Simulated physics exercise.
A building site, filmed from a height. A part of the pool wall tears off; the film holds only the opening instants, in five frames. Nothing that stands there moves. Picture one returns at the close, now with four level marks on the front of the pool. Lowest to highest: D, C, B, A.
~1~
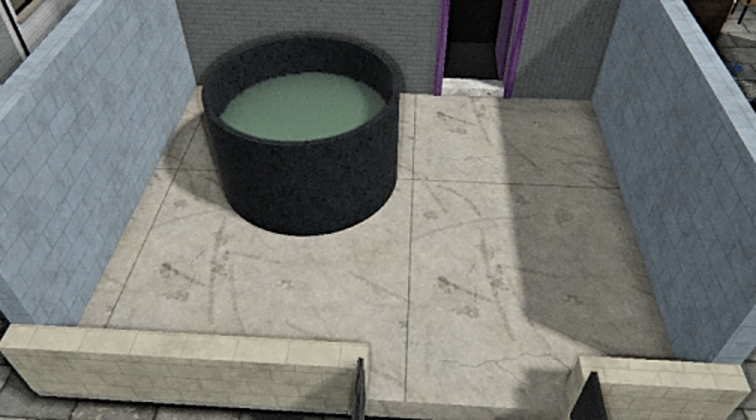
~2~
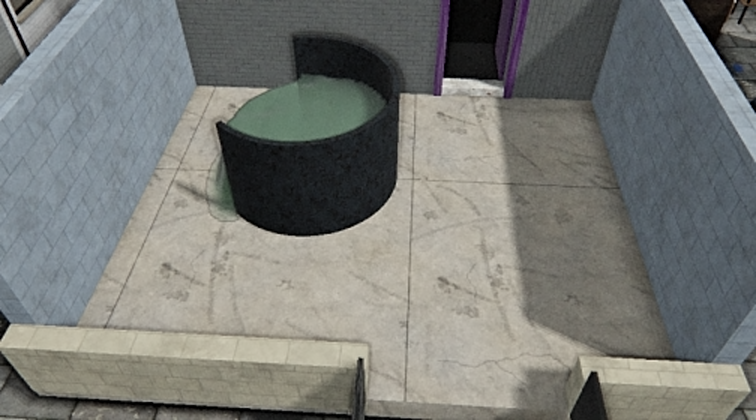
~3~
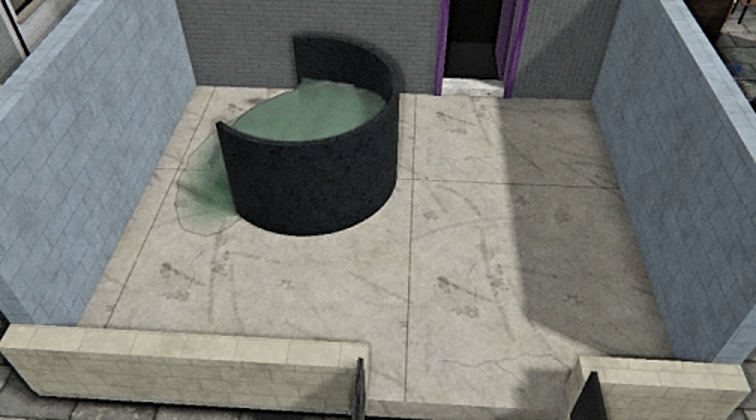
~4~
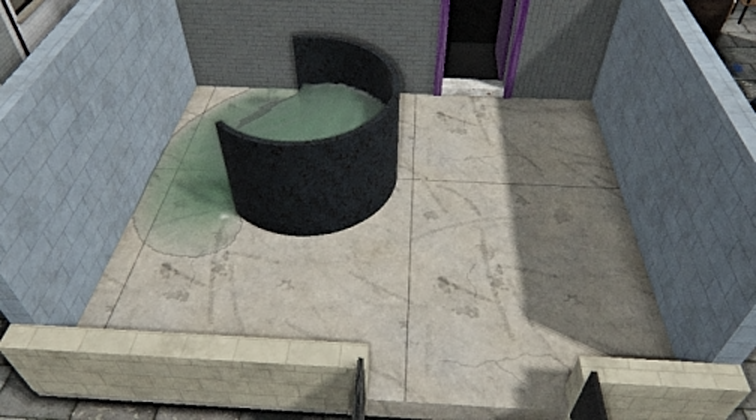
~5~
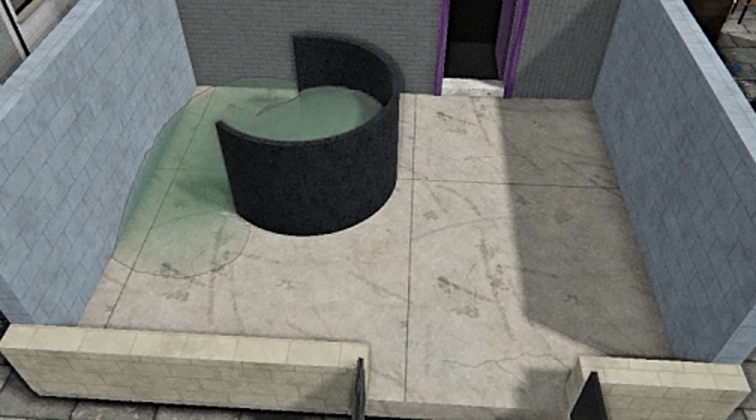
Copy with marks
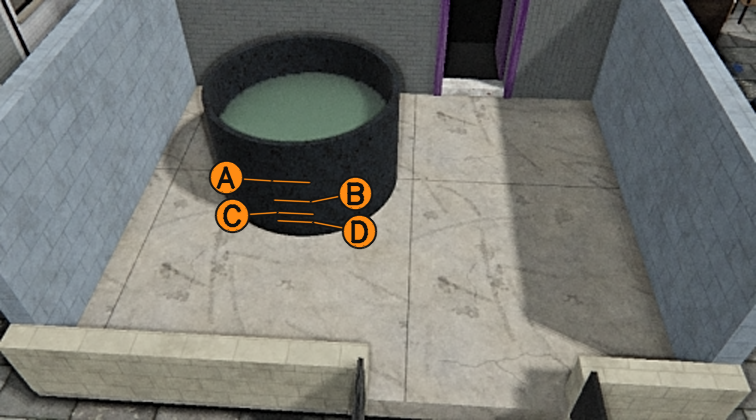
Building site seen from above, the left side of a round black pool wall disappearing and greenish water spreading leftward across the pale ground.
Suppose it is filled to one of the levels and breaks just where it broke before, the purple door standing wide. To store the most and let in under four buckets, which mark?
I would pick level A.
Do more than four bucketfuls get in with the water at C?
No, not at all.
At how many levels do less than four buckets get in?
All of the four.
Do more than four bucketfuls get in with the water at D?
No.
In orange, A at (290, 181); B at (293, 200); C at (294, 213); D at (295, 221); from the bottom up D, C, B, A.
For level A, a splash gets over, under a bucket.
For level B, nothing gets over.
For level C, nothing gets over.
For level D, nothing gets over.
